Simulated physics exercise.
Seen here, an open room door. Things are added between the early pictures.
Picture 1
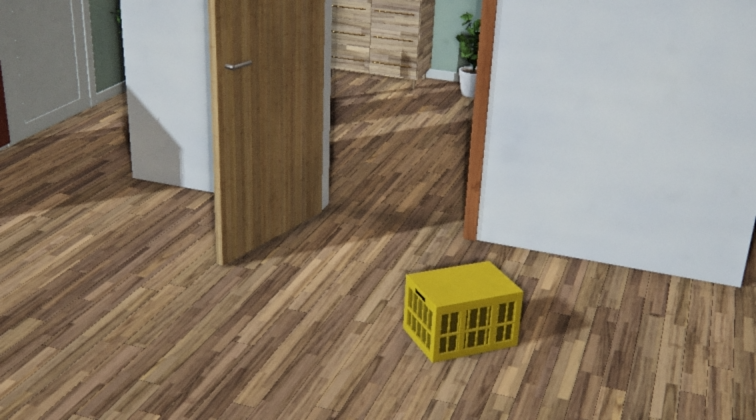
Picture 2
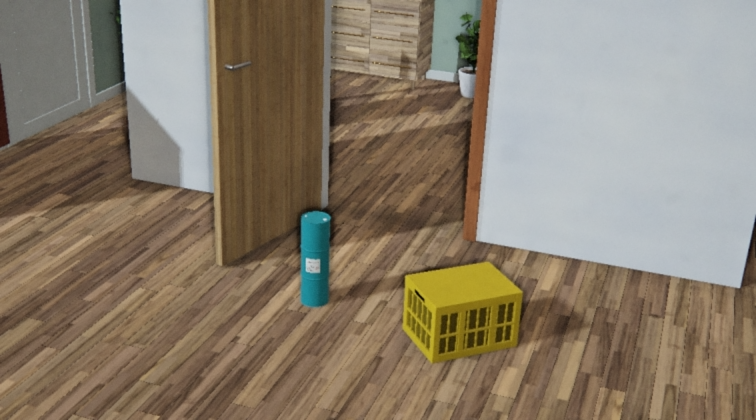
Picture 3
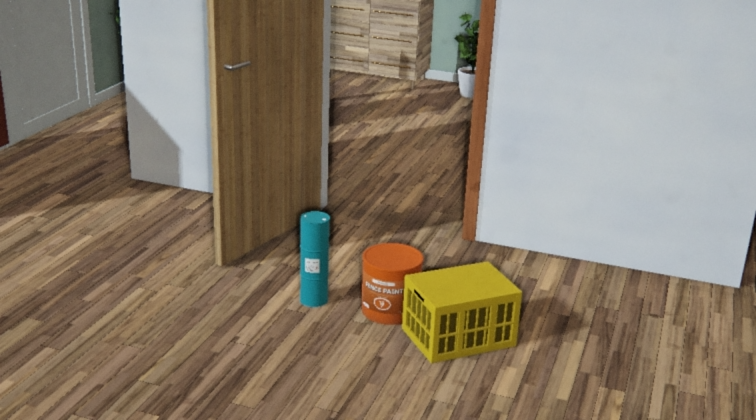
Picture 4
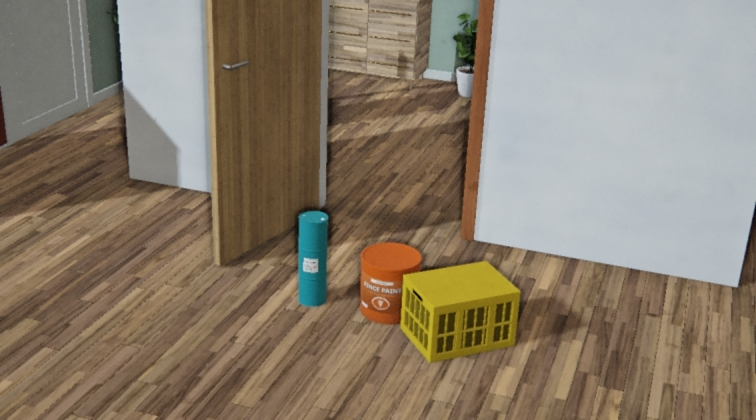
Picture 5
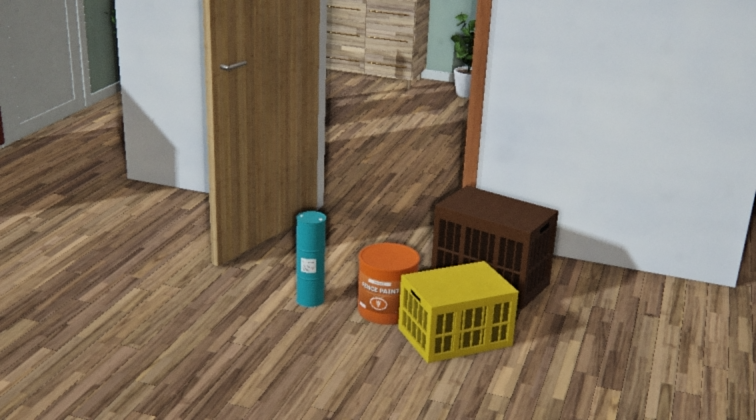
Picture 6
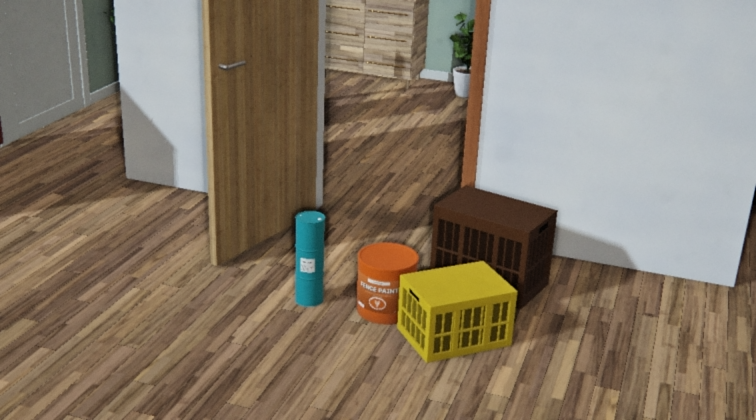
A turquoise canister, an orange pail and a brown chest appear in turn around a yellow crate.
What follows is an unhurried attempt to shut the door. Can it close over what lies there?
In the end the door closes.
Then, 0.70 s past the last view, open by 88°.
Then, 1.20 s past the last view, open by 63°.
Then, 1.60 s past the last view, open by 39°.
Then, 2.00 s past the last view, open by 14°.
Finally, open by 0°; all 4 still in place. Final places as the last picture's camera would see them, brown chest near (492, 245).
